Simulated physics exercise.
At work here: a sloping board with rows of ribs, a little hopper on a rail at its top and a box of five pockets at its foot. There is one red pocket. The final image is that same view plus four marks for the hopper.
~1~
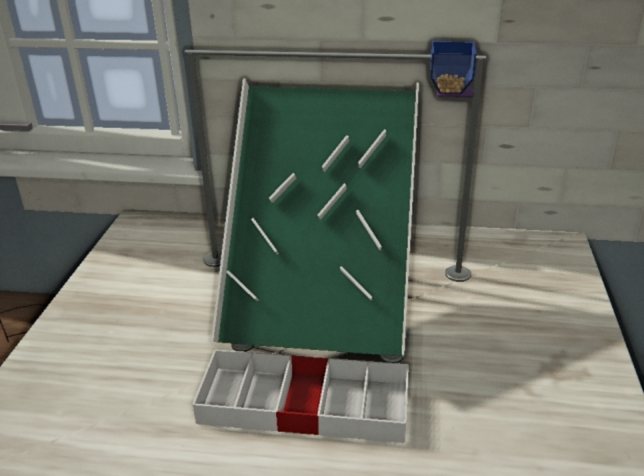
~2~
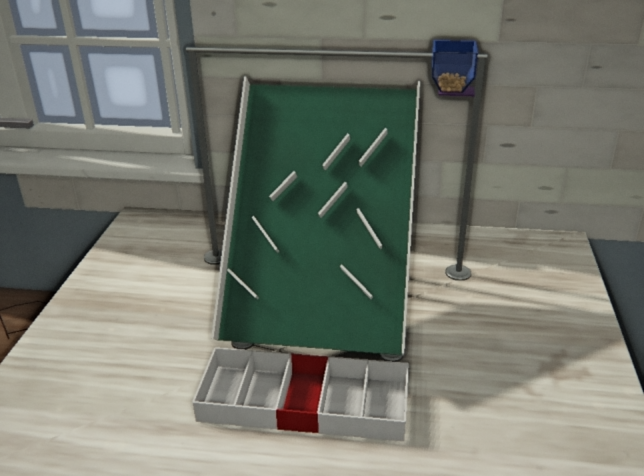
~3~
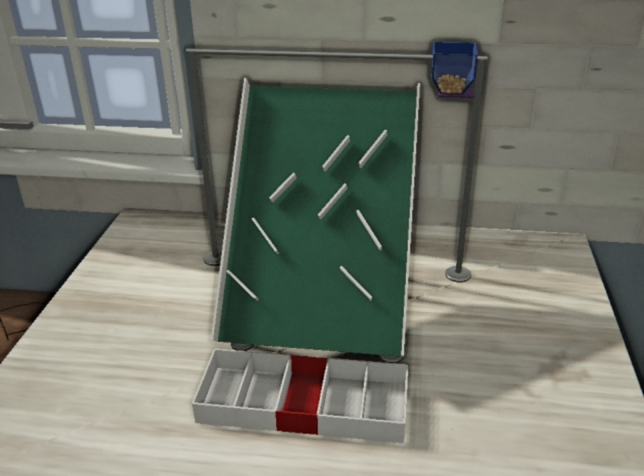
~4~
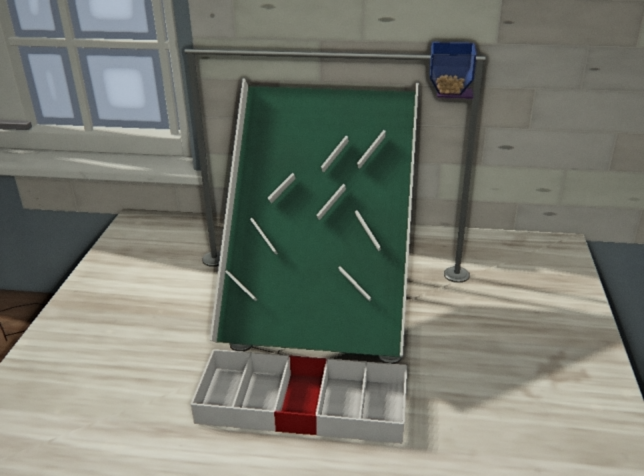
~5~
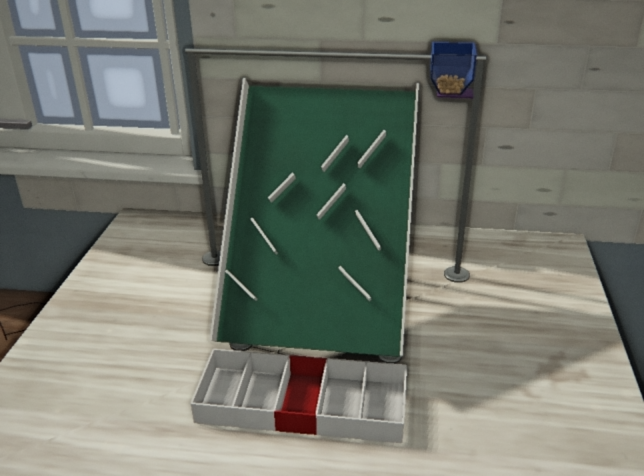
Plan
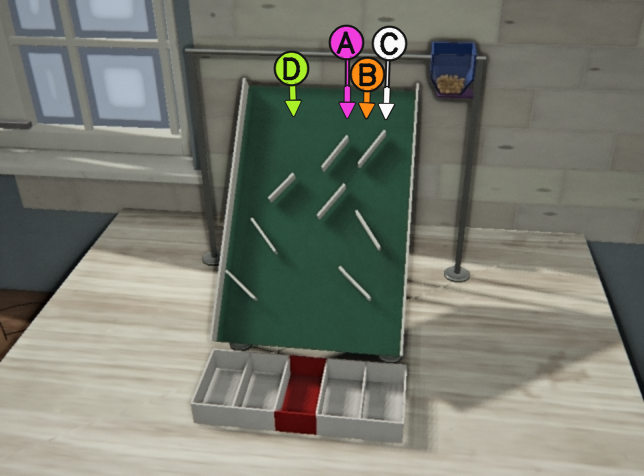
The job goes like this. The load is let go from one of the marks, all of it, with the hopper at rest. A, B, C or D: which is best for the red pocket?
The answer is mark D.
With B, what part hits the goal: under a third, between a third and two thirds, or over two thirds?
Mark B gives under a third.
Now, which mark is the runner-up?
Mark A.
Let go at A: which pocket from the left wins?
The second.
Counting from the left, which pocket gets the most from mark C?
The fifth.
On the marked copy, mark A meets the board at (347, 112); mark B meets the board at (366, 112); mark C meets the board at (386, 113); mark D meets the board at (293, 110).
If A is chosen, close to a quarter in the red pocket, the bulk in other pockets.
If B is chosen, only a few in the red pocket, all but a few in other pockets, a small share outside the box.
If C is chosen, only a few in the red pocket, all but a few in other pockets, a small share outside the box.
If D is chosen, close to two thirds in the red pocket, close to a quarter in other pockets, a small share held on the board.
